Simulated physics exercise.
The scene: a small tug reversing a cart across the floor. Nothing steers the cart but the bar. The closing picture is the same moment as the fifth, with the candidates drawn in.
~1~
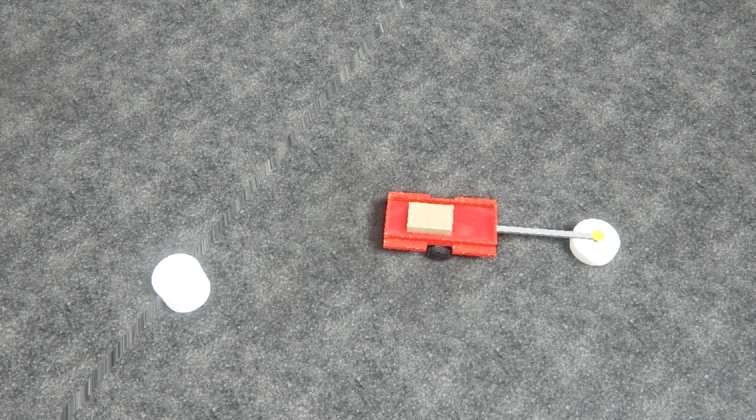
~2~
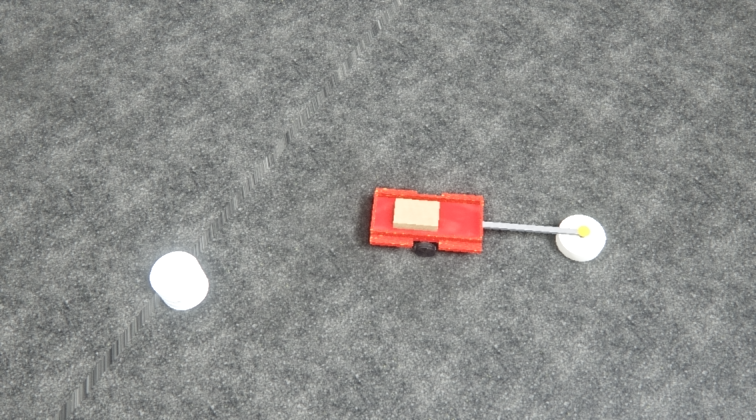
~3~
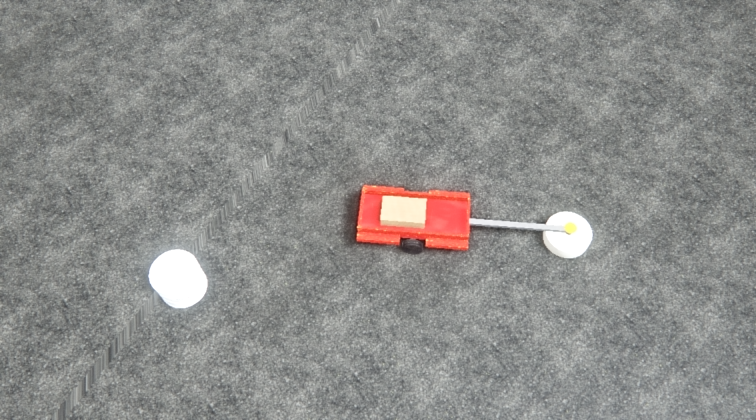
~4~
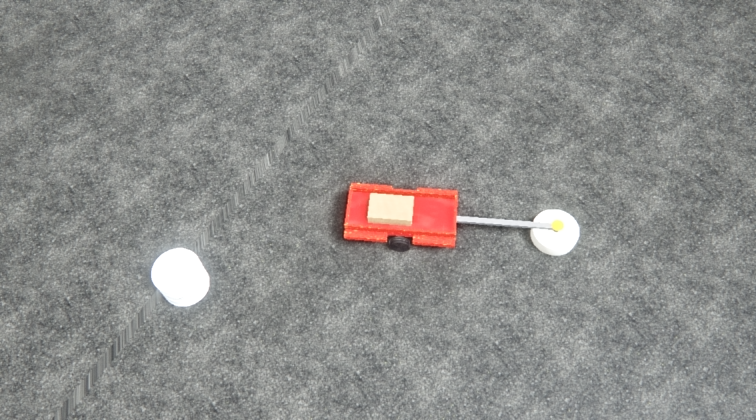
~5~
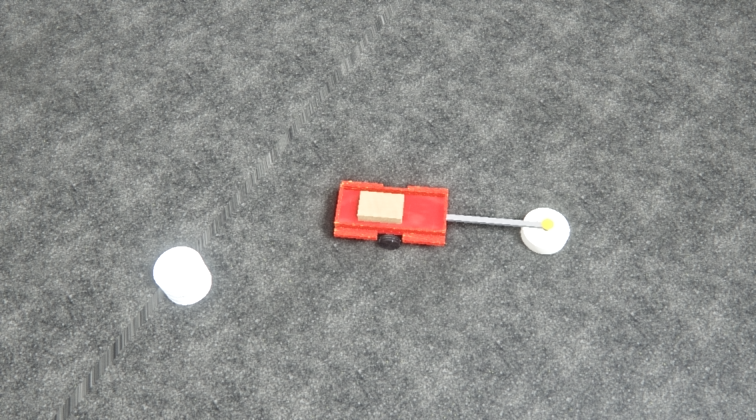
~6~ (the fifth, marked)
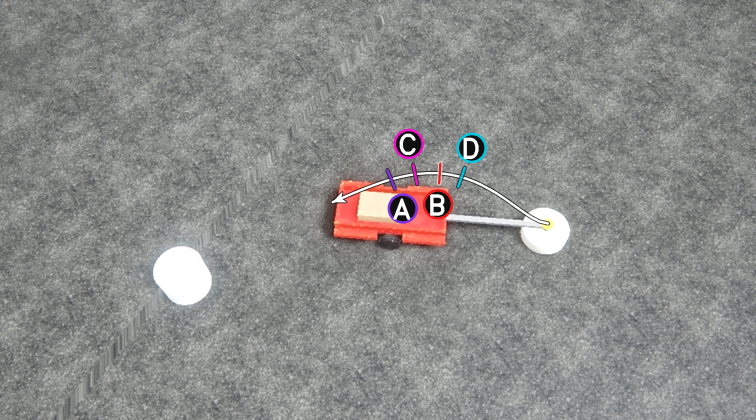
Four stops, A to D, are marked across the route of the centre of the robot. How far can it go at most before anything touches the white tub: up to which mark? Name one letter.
C is the last safe stop.
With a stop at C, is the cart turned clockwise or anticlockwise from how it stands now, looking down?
Anticlockwise.
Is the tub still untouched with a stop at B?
Yes.
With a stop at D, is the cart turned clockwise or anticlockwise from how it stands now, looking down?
For that mark, anticlockwise.
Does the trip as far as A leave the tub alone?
No.
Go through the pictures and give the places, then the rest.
Red cart (441, 222); white tub (187, 290); robot (595, 241), in the first frame.
Robot (581, 236); red cart (427, 219); white tub (185, 288), in the second frame.
Robot (568, 233); red cart (414, 216); white tub (184, 286), in the third frame.
Robot (555, 231); red cart (402, 213); white tub (186, 285), in the fourth frame.
Robot (545, 229); red cart (392, 211); white tub (188, 283), in the fifth frame.
On the copy, A at (391, 179); B at (440, 173); C at (415, 174); D at (462, 177); the route from (548, 224) via (442, 174) to (332, 202).
On C. First, robot (502, 204), cart (351, 210).
Then, robot (458, 183), cart (314, 217).
Finally, robot (415, 181), cart (275, 231); nothing has been touched.
By contrast, A is too far, the tub has been hit; B is safe but short; D is safe but short.
